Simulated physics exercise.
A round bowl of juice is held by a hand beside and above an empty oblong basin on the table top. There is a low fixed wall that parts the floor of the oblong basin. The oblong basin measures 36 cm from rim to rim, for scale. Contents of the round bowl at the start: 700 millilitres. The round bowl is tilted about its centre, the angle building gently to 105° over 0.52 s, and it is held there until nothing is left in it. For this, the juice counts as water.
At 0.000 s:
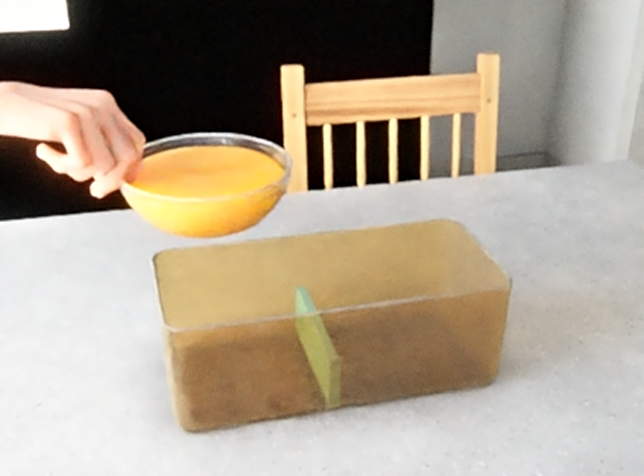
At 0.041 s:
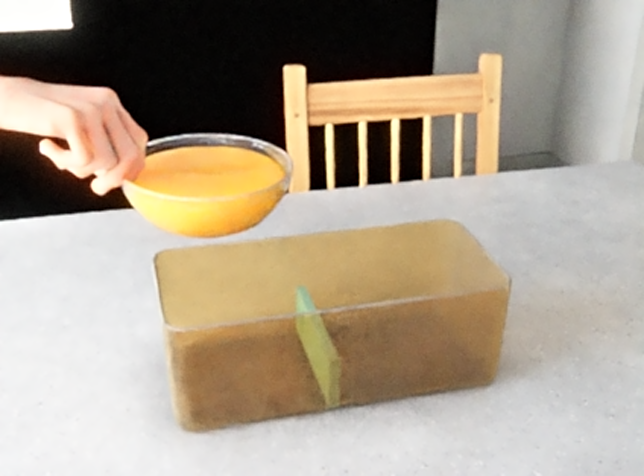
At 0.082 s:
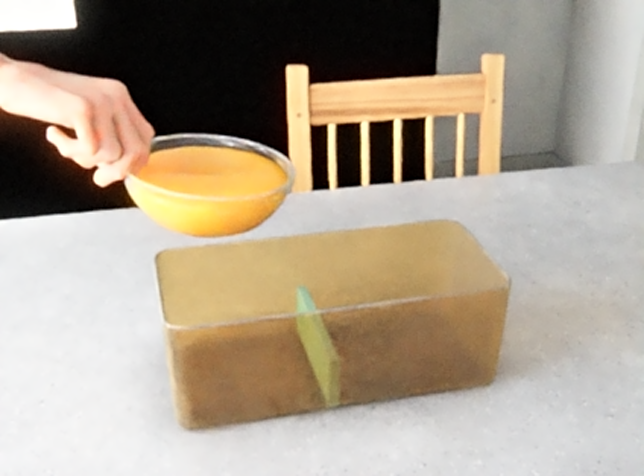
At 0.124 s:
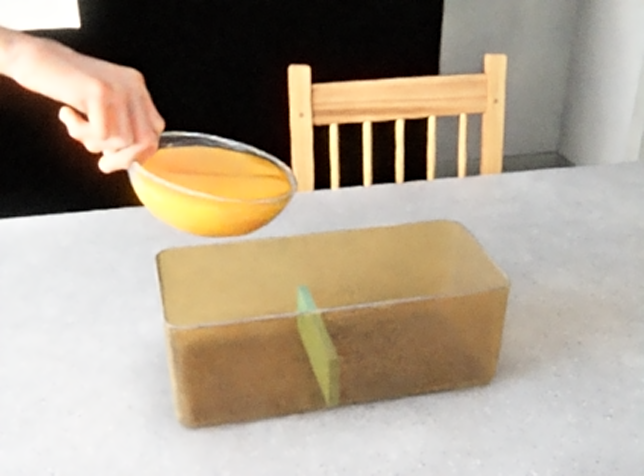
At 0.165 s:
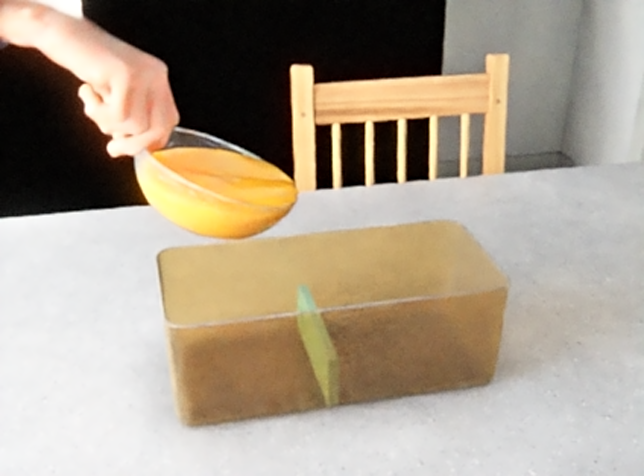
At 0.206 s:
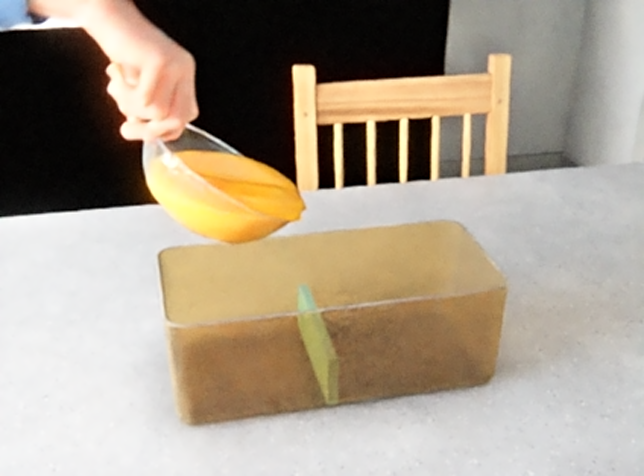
A round bowl of orange juice, held by a hand at the left above an empty oblong basin with a green dividing wall, starts out level and barely moves. The hand then rises and tips it steeply to the right, the juice gathering at the lowered rim while the basin stays still.
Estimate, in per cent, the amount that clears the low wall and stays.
Roughly 56 percent.
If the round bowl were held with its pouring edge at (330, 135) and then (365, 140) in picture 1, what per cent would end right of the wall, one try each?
First 85, then 90 per cent.
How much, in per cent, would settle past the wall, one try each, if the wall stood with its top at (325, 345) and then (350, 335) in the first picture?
Respectively 50 and 20 %.
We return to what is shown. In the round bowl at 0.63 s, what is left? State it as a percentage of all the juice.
Around 0 in a hundred.
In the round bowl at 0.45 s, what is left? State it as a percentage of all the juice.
Roughly 2 %.
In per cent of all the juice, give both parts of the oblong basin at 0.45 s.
About 34 % left, 54 % right.
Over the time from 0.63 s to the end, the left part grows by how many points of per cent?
That amounts to roughly 2 per cent of the whole.
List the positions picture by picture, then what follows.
In the first frame, it leans 0°; its right rim is at (289, 159); the juice meets the walls at (123, 179) and (283, 164); the oblong basin's rim runs from (157, 290) to (484, 251); the wall's top is at (316, 322).
In the second frame, it leans 2°; its right rim is at (290, 161); the juice meets the walls at (124, 178) and (285, 166).
In the third frame, it leans 6°; its right rim is at (292, 168); the juice meets the walls at (128, 173) and (287, 170).
In the fourth frame, it leans 14°; its right rim is at (294, 178); the juice meets the walls at (133, 169) and (289, 174).
In the fifth frame, it leans 24°; its right rim is at (294, 192); the juice meets the walls at (139, 166) and (286, 180); 2 per cent is over the edge.
In the sixth frame, it leans 36°; its right rim is at (291, 208); the juice meets the walls at (149, 169) and (270, 185); 9 per cent is over the edge.
Then, 0.45 s in, the tilt is 100° and 2 per cent is still to pour, 35 is left of the wall and 55 right of it.
Then, 0.63 s in, the tilt is 105° and 0 per cent is still to pour, 40 is left of the wall and 55 right of it.
Then, 0.82 s in, the tilt is 105° and 0 per cent is still to pour, 41 is left of the wall and 56 right of it.
Then, 1.02 s in, the tilt is 105° and 0 per cent is still to pour, 42 is left of the wall and 56 right of it.
Finally, 42 per cent lies left of the wall, 56 right of it and 2 outside.
